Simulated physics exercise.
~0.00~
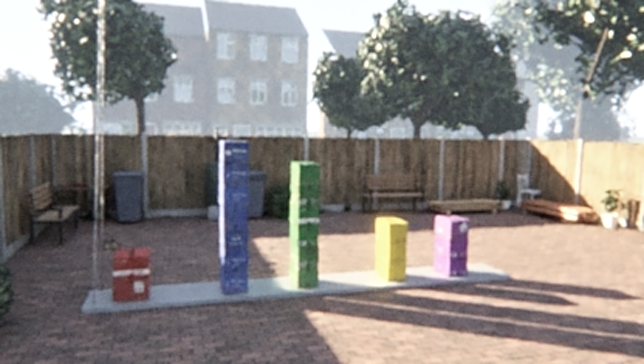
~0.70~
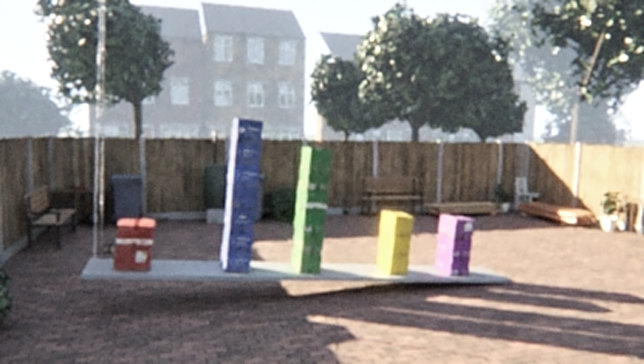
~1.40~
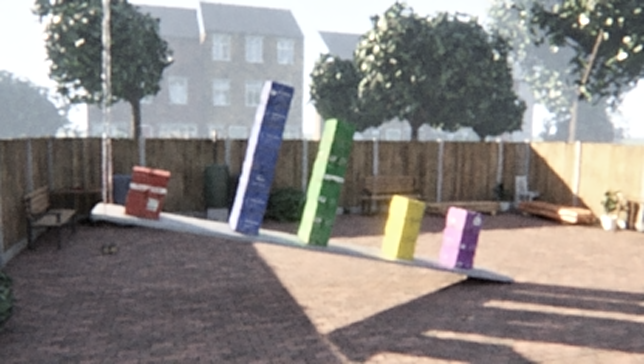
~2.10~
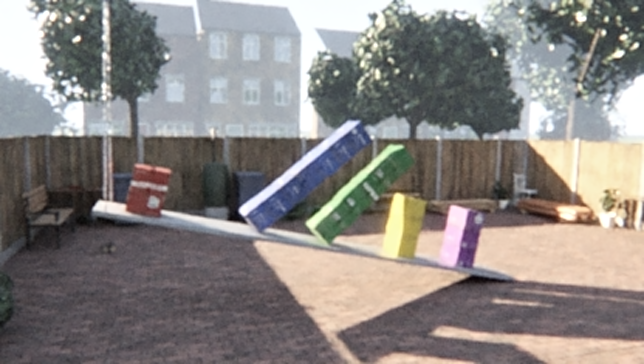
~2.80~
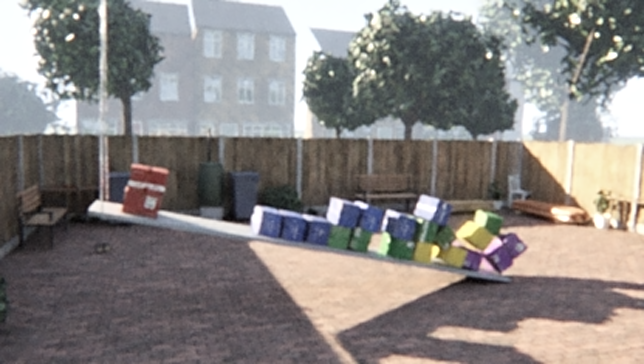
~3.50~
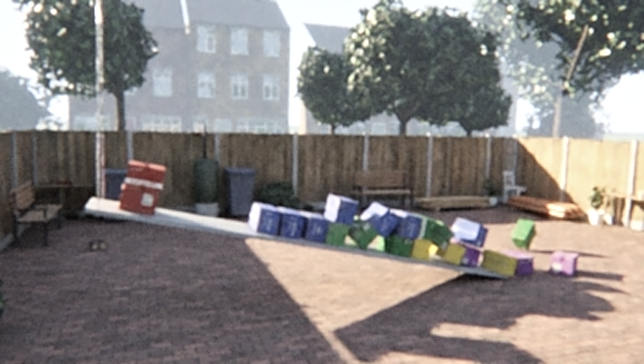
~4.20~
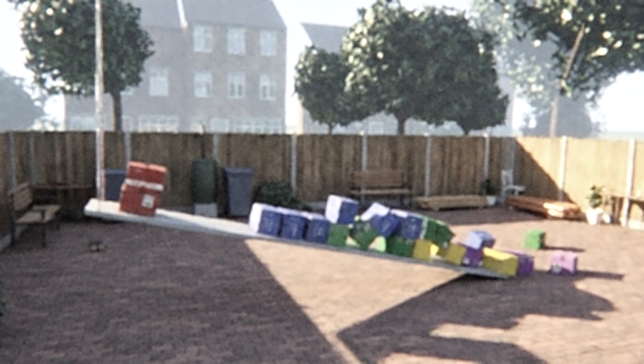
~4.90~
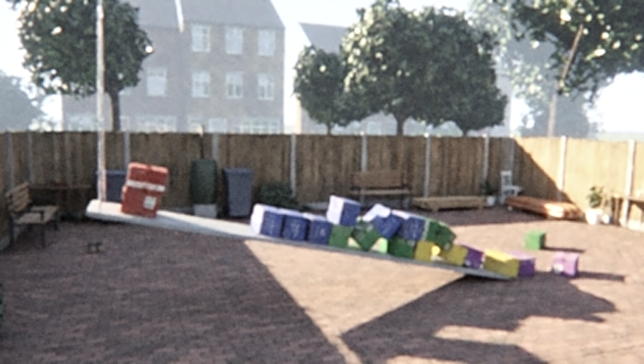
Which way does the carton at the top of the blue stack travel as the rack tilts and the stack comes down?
It moves to the right, toward the lowered end of the rack.
The clip opens on a brick yard where five stacks of taped cartons, red, blue, green, yellow and purple, stand on a long flat rack. The rack's left end rises, and all the stacks lean to the right with the slope. The lift stops, but the tall blue and green stacks keep tipping and topple toward the lower end. They strike the yellow and purple stacks, and cartons tumble together, a few spilling onto the bricks. At the end the rack stays tilted, with only the short red stack still standing near its raised end.
